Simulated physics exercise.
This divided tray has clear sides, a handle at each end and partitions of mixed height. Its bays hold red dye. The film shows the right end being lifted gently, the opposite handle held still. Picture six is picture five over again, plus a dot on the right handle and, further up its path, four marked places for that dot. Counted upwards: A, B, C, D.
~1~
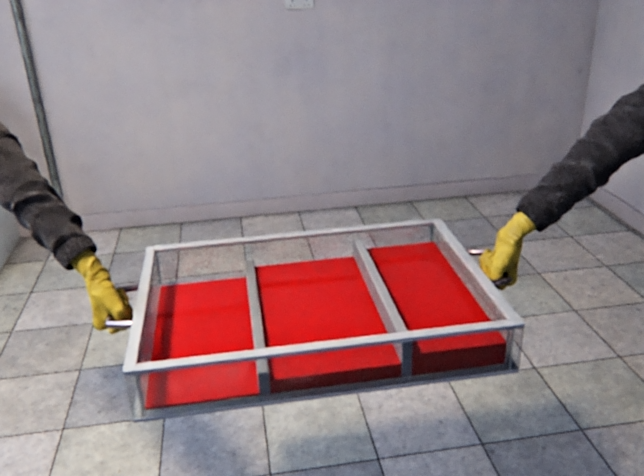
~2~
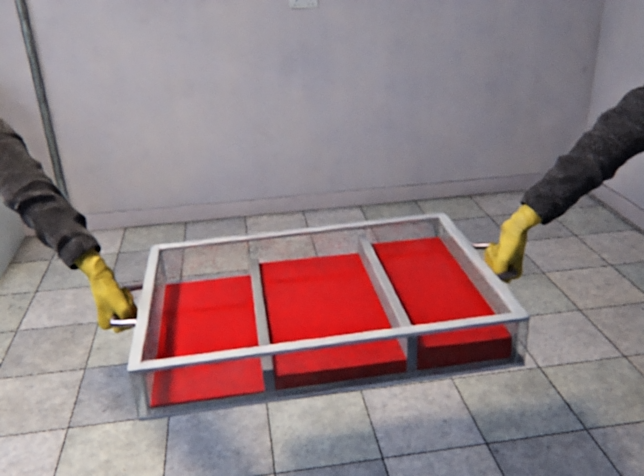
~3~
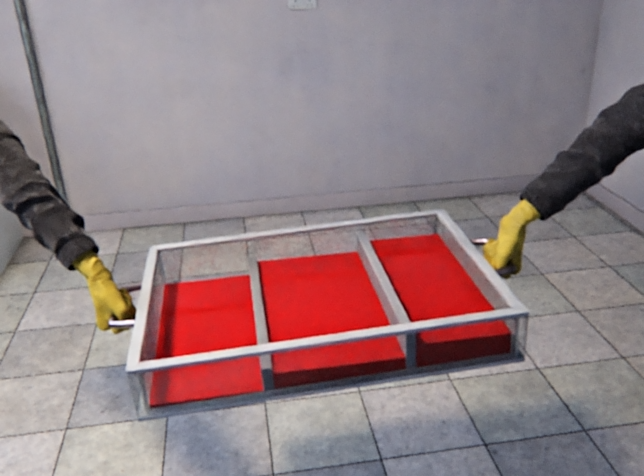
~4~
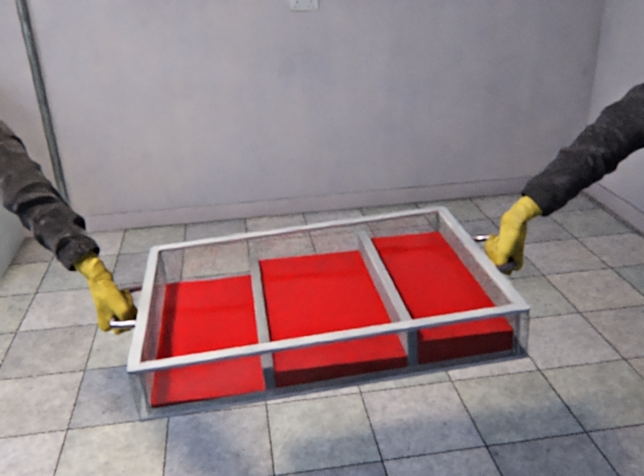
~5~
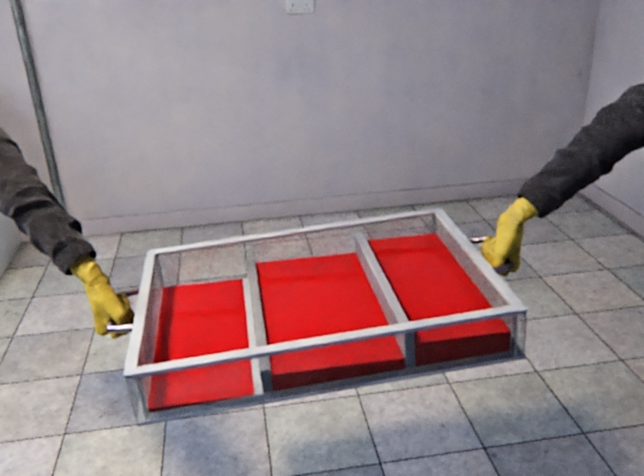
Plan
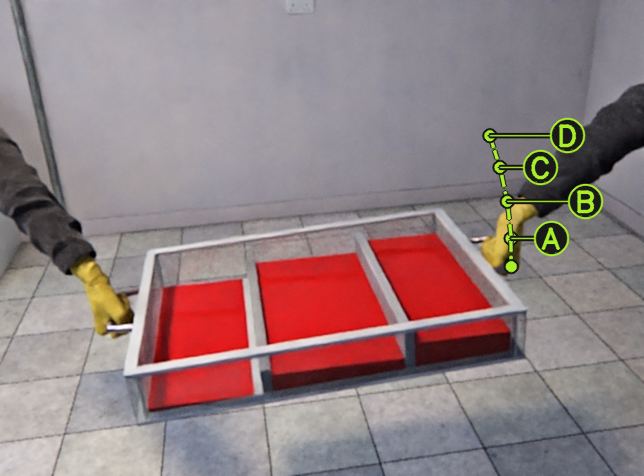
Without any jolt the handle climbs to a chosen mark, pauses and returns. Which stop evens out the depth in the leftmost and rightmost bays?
I would pick mark D.
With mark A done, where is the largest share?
That is the right bay.
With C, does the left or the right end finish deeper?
The right end bay.
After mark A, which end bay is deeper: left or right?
The right one.
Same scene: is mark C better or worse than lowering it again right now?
Better.
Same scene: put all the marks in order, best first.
D, C, B, A.
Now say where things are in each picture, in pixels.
The tray is level; deepest in the right bay, at (422, 290), shallowest in the left; right handle at (496, 266).
Tipped about 1° down to the left; no wall is crossed; right handle at (501, 259).
Tipped about 2° down to the left; no wall is crossed; right handle at (500, 254).
Tipped about 3° down to the left; no wall is crossed; right handle at (501, 251).
Tipped about 3° down to the left; deepest in the right bay, at (425, 280), shallowest in the left; right handle at (498, 252).
On the marked copy, A at (511, 238); B at (507, 201); C at (500, 167); D at (489, 135).
If A is chosen, the right end bay stands much deeper than the other; nothing spills.
If B is chosen, the right end bay stands much deeper than the other; nothing spills.
If C is chosen, the right end bay stands much deeper than the other; nothing spills.
If D is chosen, the two end bays stand about equally deep; nothing spills.
